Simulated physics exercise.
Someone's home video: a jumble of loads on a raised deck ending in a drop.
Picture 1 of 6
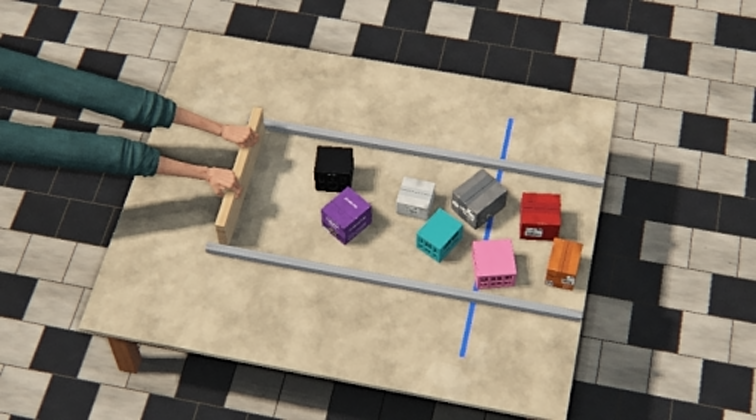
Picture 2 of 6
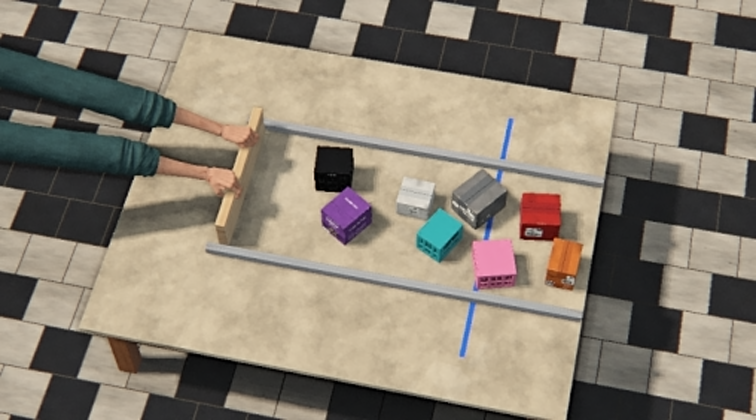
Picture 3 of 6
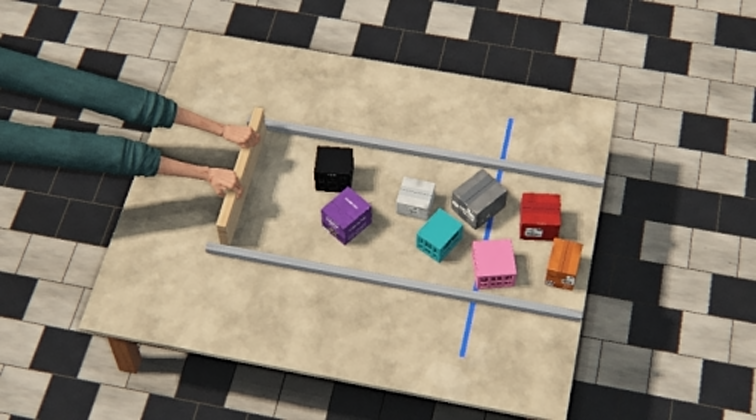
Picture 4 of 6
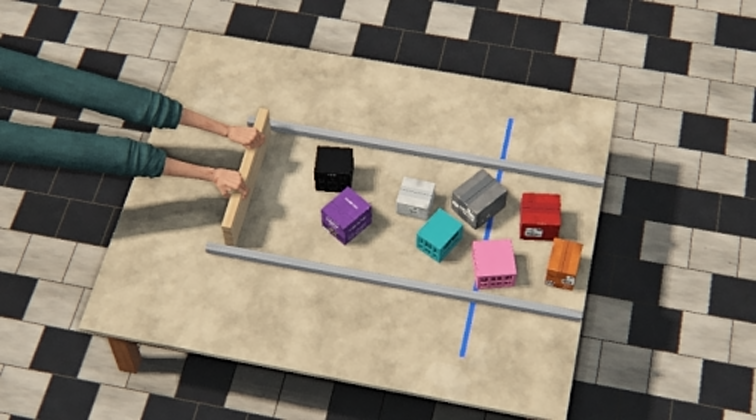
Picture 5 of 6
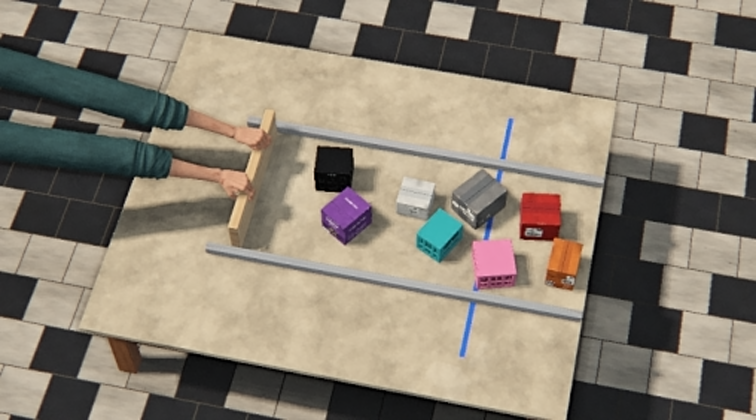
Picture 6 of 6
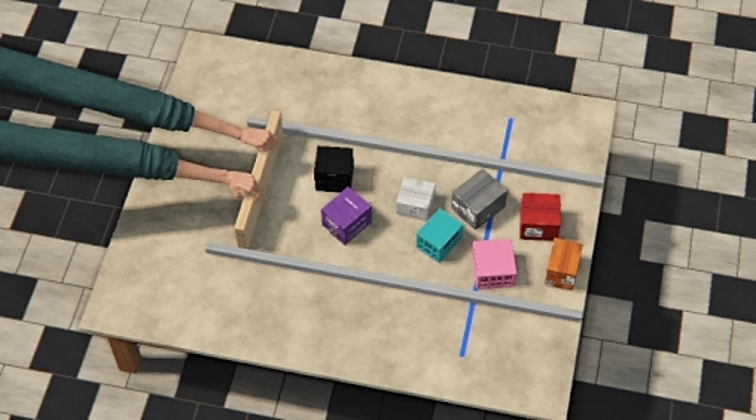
Two hands slide a wooden plank slightly right across a table toward several still, colourful boxes.
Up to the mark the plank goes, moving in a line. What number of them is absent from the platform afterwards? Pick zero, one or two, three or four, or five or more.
One or two of them.
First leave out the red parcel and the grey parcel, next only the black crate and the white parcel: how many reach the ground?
The count is 1 in the first case and 1 in the second.
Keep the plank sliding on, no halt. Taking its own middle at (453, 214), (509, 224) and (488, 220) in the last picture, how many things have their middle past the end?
Respectively 0, 3 and 2.
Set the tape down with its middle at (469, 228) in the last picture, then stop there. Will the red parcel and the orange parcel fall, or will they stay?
The red parcel tumbles off, the orange parcel does not fall.
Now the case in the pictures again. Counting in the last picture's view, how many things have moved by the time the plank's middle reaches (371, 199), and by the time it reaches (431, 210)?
Counts: 3 / 7.
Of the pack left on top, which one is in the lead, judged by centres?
Nearest at the end: The grey parcel.
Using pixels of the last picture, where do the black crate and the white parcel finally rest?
Middles: Around (511, 202) and around (543, 221).
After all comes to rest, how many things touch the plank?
That would be 2 of them.
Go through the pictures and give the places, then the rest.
The first picture shows orange parcel (564, 264); red parcel (540, 217); pink crate (494, 264); plank (241, 176); tape (488, 231).
The second picture shows red parcel (540, 217); grey parcel (479, 199).
The third picture shows pink crate (494, 264); turquoise crate (440, 236).
The fourth picture shows orange parcel (564, 264); purple box (347, 216).
The fifth picture shows red parcel (540, 217); black crate (334, 170).
The sixth picture shows orange parcel (564, 264); red parcel (540, 217); pink crate (494, 264); plank (260, 180); tape (488, 231).
Early on, none off yet; orange parcel at rest near (564, 264); red parcel at rest near (540, 217); pink crate at rest near (494, 264).
Finally, the number that fall off is one or two; lost, red parcel and orange parcel.
